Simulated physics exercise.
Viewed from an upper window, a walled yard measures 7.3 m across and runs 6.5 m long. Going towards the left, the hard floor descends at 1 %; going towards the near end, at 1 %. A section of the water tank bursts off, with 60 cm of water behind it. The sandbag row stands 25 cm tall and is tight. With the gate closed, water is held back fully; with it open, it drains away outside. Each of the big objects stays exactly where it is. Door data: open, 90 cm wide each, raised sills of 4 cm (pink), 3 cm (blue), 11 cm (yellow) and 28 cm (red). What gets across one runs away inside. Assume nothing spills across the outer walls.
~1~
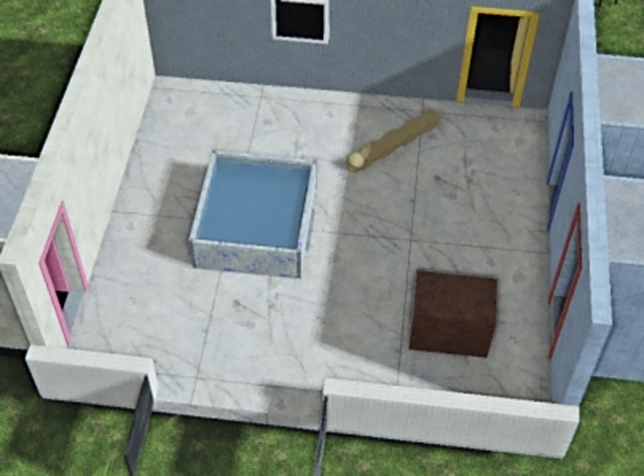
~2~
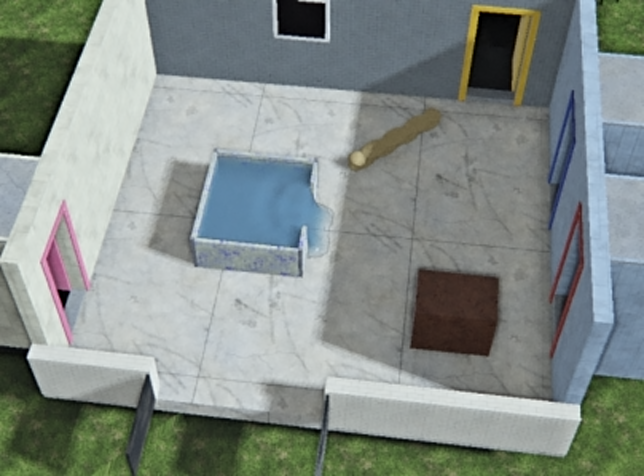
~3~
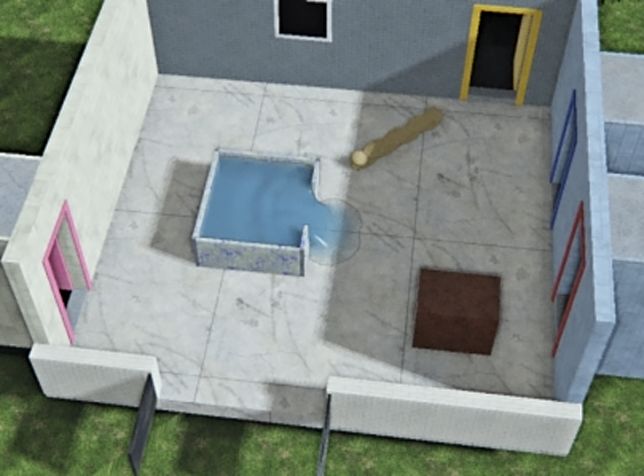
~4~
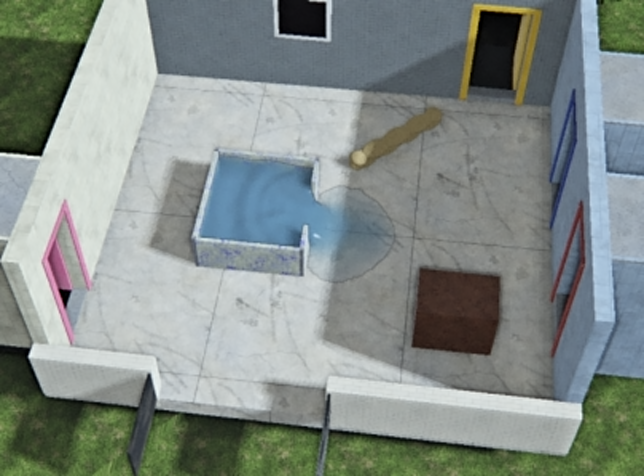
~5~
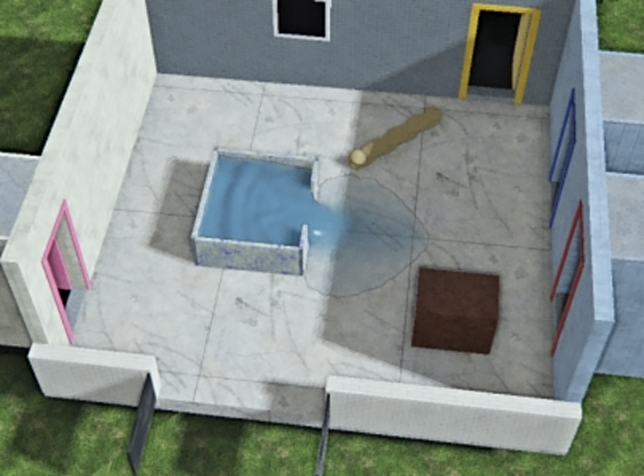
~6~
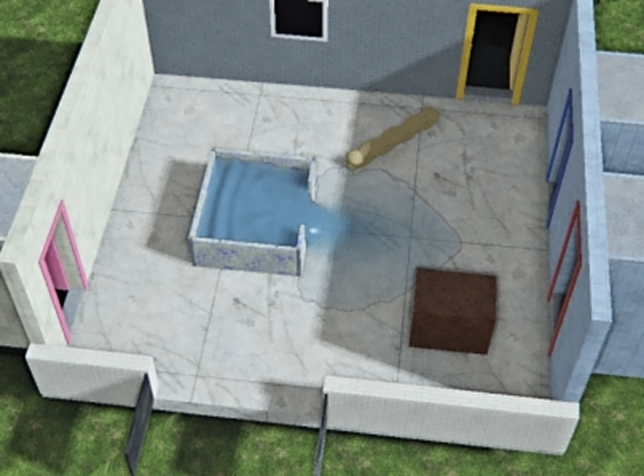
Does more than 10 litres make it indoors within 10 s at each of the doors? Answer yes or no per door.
Pink door, no; blue door, yes; yellow door, no; red door, no.
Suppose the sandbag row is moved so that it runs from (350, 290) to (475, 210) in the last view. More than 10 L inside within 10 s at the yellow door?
Well, at yellow the limit is broken.
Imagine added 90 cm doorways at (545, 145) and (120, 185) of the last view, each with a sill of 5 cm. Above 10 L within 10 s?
Taking them in order, the first gets enough and the second too little.
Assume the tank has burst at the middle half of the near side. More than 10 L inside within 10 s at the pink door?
Pink: Exceeds.
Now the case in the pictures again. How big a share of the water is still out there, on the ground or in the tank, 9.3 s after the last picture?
Roughly 88 per cent is still there.
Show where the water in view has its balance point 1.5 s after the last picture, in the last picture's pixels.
Around (334, 234).
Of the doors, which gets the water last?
Result: Pink door.
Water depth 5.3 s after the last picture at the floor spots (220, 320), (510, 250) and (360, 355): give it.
Roughly 0, 8, 6 cm.
Then, 0.7 s after the last picture water covers 25 % of the floor and is deepest (34 cm) near (312, 226); pink door not reached, blue door not reached, yellow door not reached, red door not reached.
Then, 1.5 s after the last picture water covers 35 % of the floor and is deepest (25 cm) near (541, 302); pink door not reached, blue door 10 cm at the sill, 23 L in, yellow door not reached, red door 17 cm at the sill, 0 L in.
Then, 2.8 s after the last picture water covers 40 % of the floor and is deepest (20 cm) near (311, 235); pink door not reached, blue door 10 cm at the sill, 84 L in, yellow door 7 cm at the sill, 0 L in, red door 14 cm at the sill, 0 L in.
Then, 5.3 s after the last picture water covers 50 % of the floor and is deepest (12 cm) near (311, 235); pink door not reached, blue door 8 cm at the sill, 129 L in, yellow door 8 cm at the sill, 0 L in, red door 7 cm at the sill, 0 L in.
Then, 9.3 s after the last picture water covers 70 % of the floor and is deepest (9 cm) near (312, 226); pink door 6 cm at the sill, 0 L in, blue door 5 cm at the sill, 156 L in, yellow door 4 cm at the sill, 0 L in, red door 4 cm at the sill, 0 L in.
